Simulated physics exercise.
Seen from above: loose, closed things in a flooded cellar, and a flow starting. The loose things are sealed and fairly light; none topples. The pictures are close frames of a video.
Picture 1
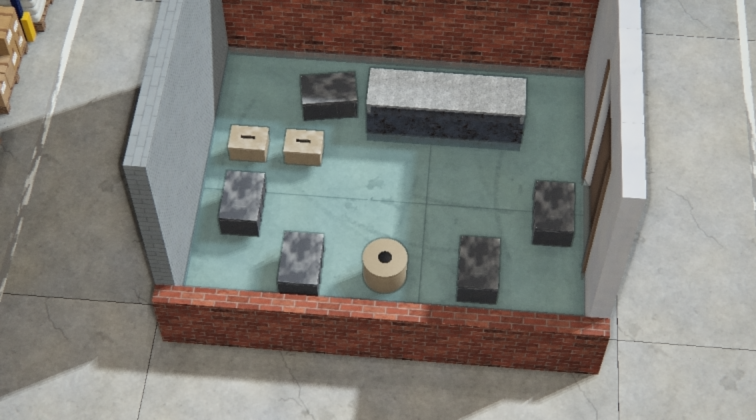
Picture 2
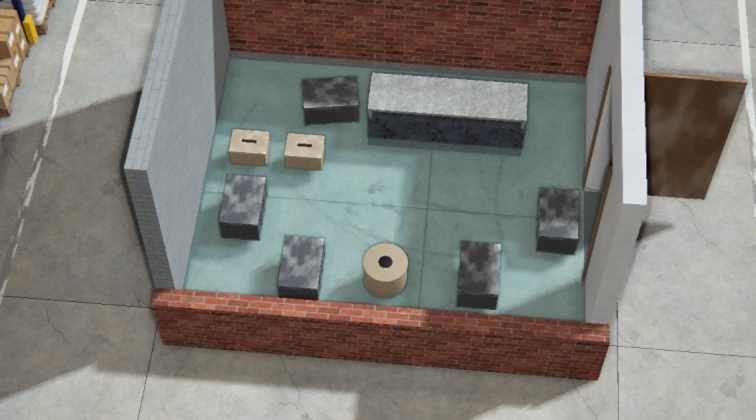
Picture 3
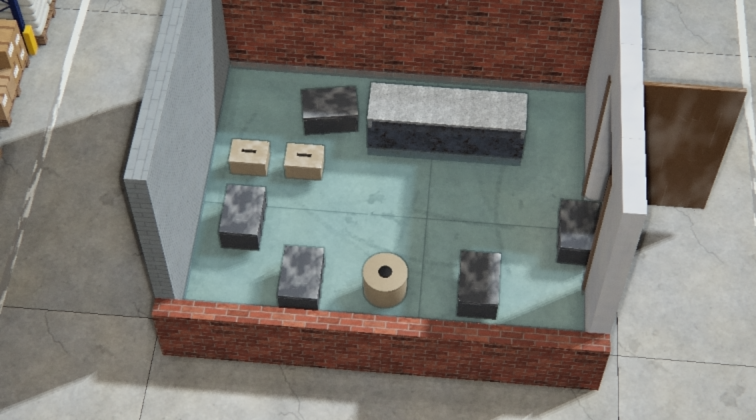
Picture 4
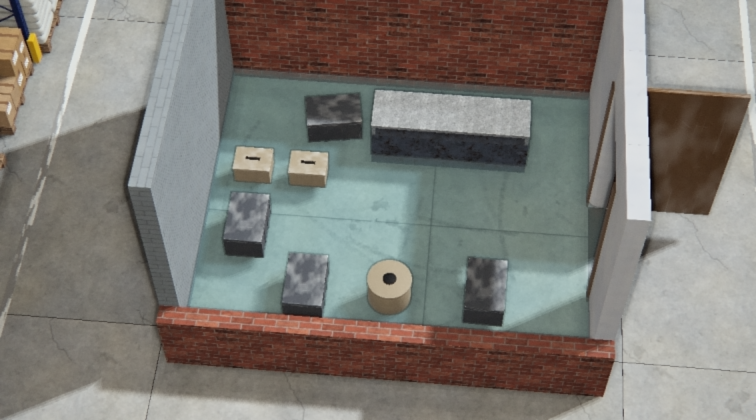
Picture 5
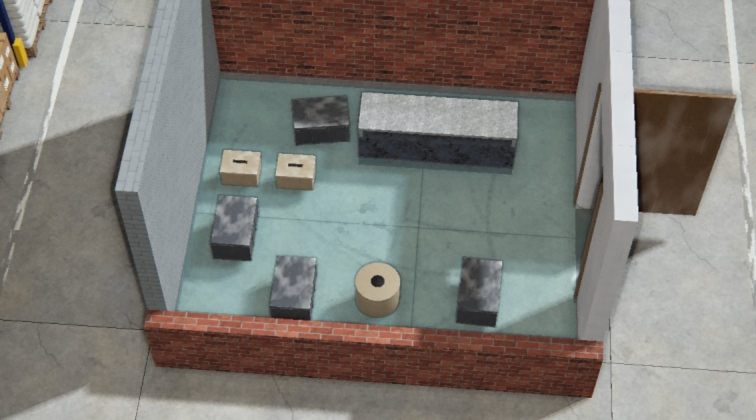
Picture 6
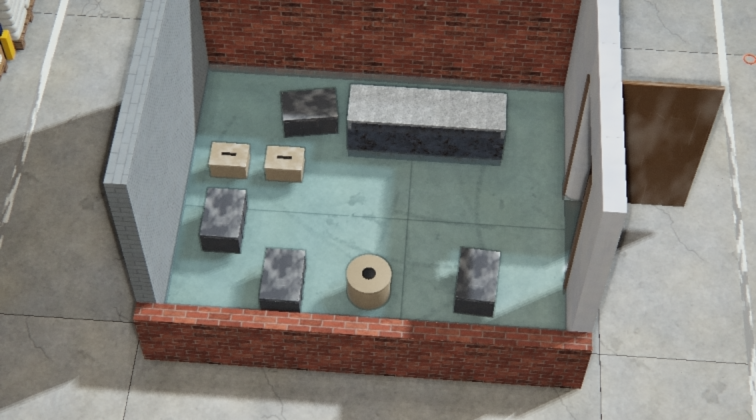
The clip opens on dark blocks, two tan boxes and a round tub in a flooded, walled room, seen from above. A brown door swings open outside the right wall, and the nearest block slides right through the doorway, out of sight. Then the front right block drifts slightly right.
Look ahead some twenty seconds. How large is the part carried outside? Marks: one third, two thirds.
It is from one to two thirds.
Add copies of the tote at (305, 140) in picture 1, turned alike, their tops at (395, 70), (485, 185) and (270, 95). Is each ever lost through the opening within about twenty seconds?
As listed: Left behind, yes, left behind.
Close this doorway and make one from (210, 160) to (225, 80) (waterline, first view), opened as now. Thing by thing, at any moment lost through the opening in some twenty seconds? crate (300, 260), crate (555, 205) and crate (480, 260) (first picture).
As listed: Washed out, inside, stays.
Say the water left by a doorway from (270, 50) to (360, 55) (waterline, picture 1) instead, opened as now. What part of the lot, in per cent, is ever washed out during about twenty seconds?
Close to 50 %.
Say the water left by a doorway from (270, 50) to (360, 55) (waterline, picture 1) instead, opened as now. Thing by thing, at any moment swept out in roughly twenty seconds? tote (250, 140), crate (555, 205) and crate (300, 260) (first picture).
As listed: Washed out, stays, still in.
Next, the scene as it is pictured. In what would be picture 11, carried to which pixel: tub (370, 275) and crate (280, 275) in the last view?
At about (409, 277) and (309, 277).
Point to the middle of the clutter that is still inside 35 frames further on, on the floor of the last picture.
Close to (363, 231).
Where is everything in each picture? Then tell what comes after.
In the first frame, a crate at (479, 262) floats; a tub at (385, 258) floats; 0 of 8 have shifted.
In the second frame, a crate at (480, 268) floats; a tub at (385, 262) floats; 0 of 8 have shifted.
In the third frame, a crate at (480, 277), afloat; a tub at (385, 272) floats; 1 of 8 have shifted.
In the fourth frame, a crate at (486, 284), afloat; a tub at (390, 279), afloat; 1 of 8 have shifted.
In the fifth frame, a crate at (480, 284), afloat, close to its start; a tub at (378, 282) floats; 2 of 8 have shifted.
In the sixth frame, a crate at (478, 274), afloat, close to its start; a tub at (369, 274), afloat; 2 of 8 have shifted.
A moment on, 1 of 8 are out; 7 afloat.
Next, 2 of 8 are out; 6 afloat.
Later, 3 of 8 are out; 5 afloat.
In the end, 3 of 8 are out; 5 afloat.
